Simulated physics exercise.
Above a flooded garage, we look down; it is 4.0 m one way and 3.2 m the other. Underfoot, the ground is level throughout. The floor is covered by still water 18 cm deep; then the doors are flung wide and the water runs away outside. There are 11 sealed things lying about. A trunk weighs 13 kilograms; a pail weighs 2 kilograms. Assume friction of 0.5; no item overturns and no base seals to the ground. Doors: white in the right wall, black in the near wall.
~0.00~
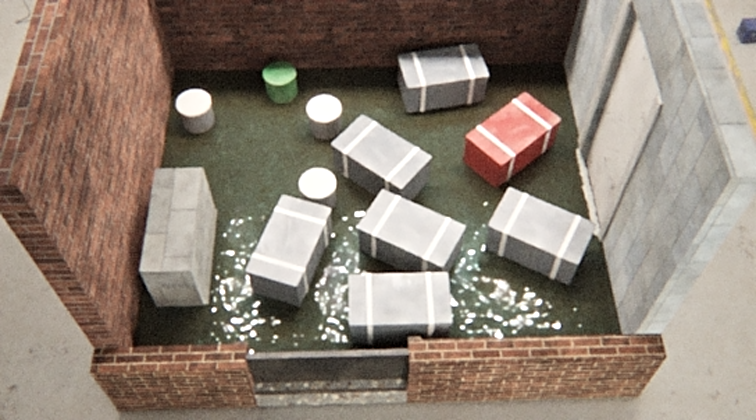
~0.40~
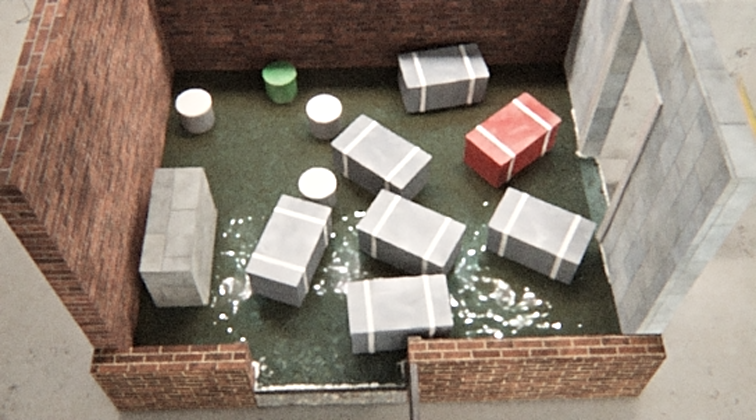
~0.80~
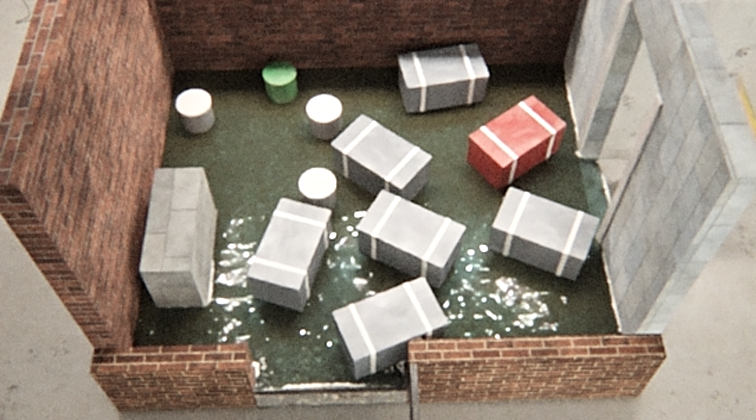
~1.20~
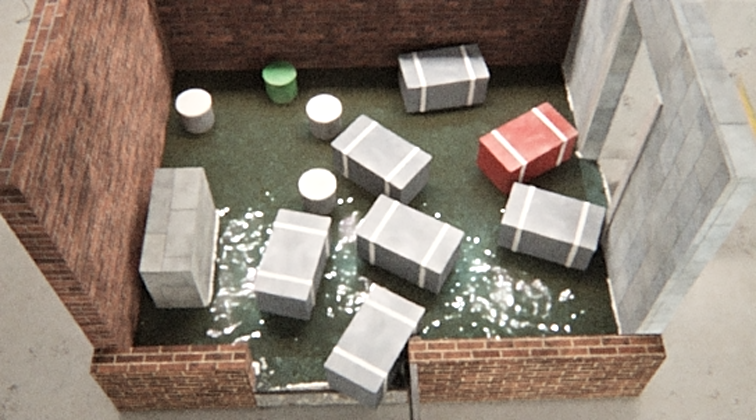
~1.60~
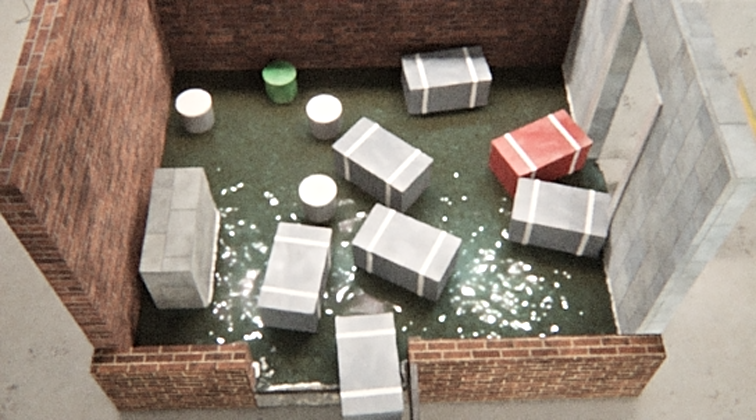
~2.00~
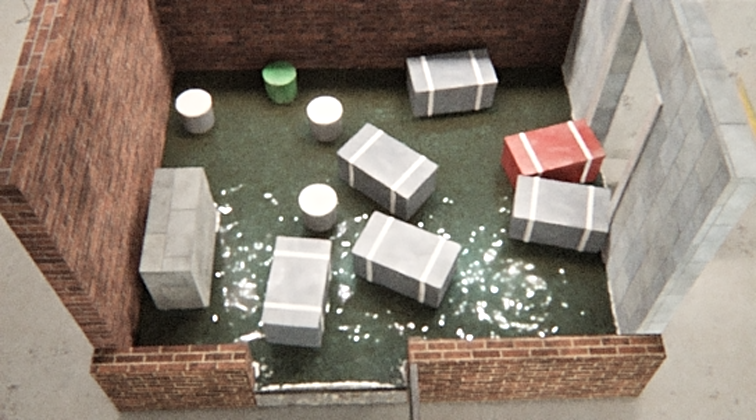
Flooded brick-walled garage seen from above, gates opening in two walls, a grey trunk turning and leaving through the near gap as others drift.
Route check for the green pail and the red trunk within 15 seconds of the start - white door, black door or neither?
Routes: Green pail - neither one, red trunk - white doorway.
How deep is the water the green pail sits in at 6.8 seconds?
10 cm or so.
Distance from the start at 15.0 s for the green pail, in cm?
About 100 cm.
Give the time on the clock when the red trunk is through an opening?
4.5 s.
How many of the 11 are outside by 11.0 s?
The number I get is 6.
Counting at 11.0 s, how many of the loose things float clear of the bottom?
Total: 5.
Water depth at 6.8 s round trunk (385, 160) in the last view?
Roughly 10 cm.
After 3.0 s the green pail is near (287, 81), 0.1 m from its start, afloat; the red trunk is near (564, 156), 0.5 m from its start, afloat; 1 of 11 are out; 10 afloat.
After 6.8 s the green pail is near (309, 90), 0.3 m from its start, afloat; the red trunk has gone out by the white door; 5 of 11 are out; 6 afloat.
After 11.0 s the green pail is near (329, 105), 0.6 m from its start, afloat; the red trunk has gone out by the white door; 6 of 11 are out; 5 afloat.
After 15.0 s the green pail is near (363, 115), 0.9 m from its start, afloat; the red trunk has gone out by the white door; 8 of 11 are out; 3 afloat.
